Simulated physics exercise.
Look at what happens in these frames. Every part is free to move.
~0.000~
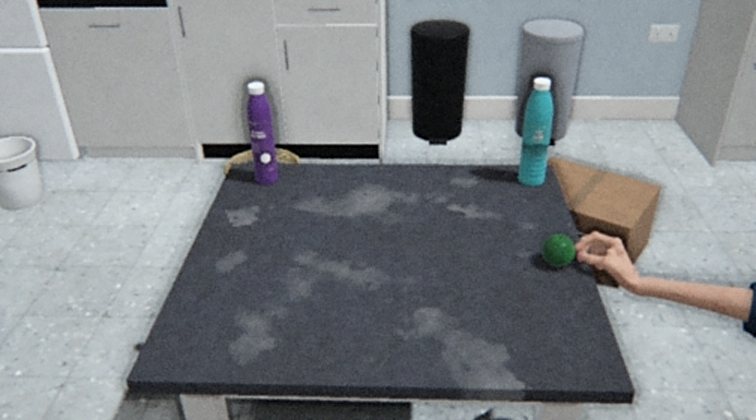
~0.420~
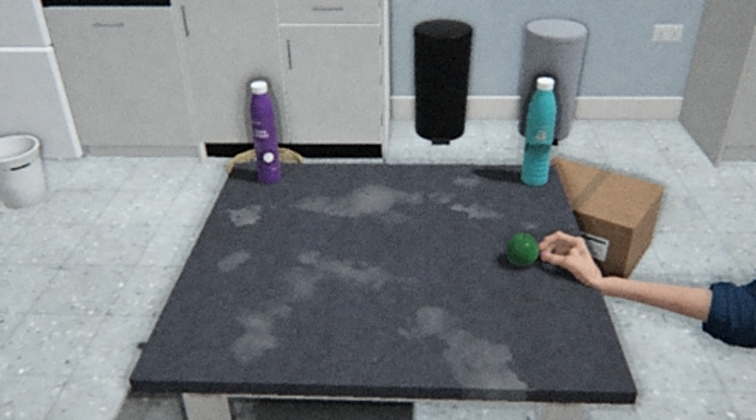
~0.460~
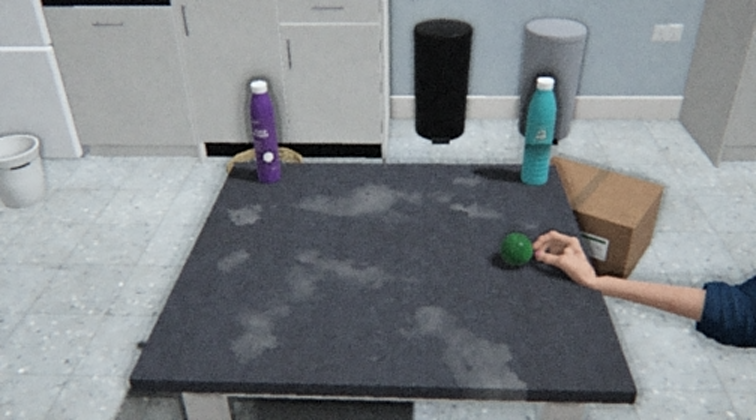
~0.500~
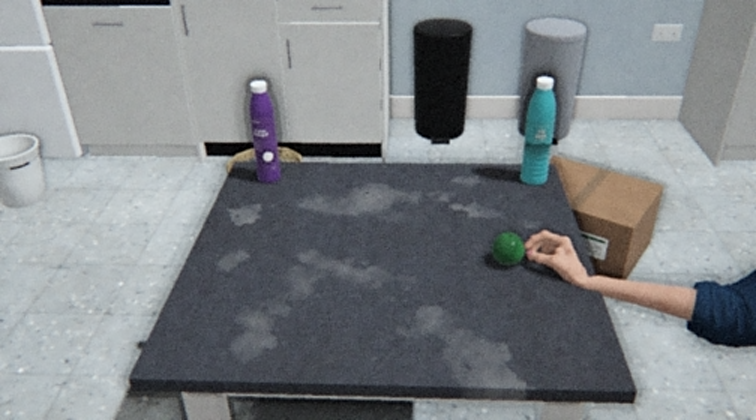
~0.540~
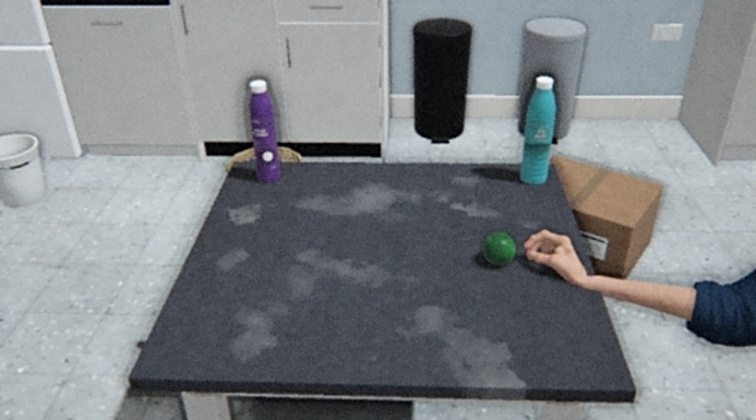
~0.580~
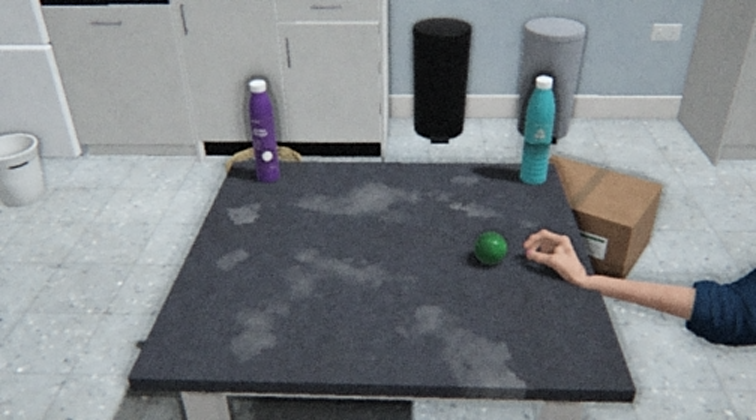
On a dark, smudged tabletop in a kitchen, with a purple bottle and a teal one near the back corners, a hand moved a small green apple leftward, and then the apple rolled slightly farther left.
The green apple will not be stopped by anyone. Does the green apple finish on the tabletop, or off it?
The green apple finishes on the tabletop.
After 0.68 s, green apple shifted about its own width near (472, 248).
After 0.88 s, green apple shifted well along near (444, 248).
After 1.08 s, green apple shifted well along near (427, 247).
In the end (1.6 s), moved from the start, green apple. At the end, from the last picture's camera, green apple near (422, 247).
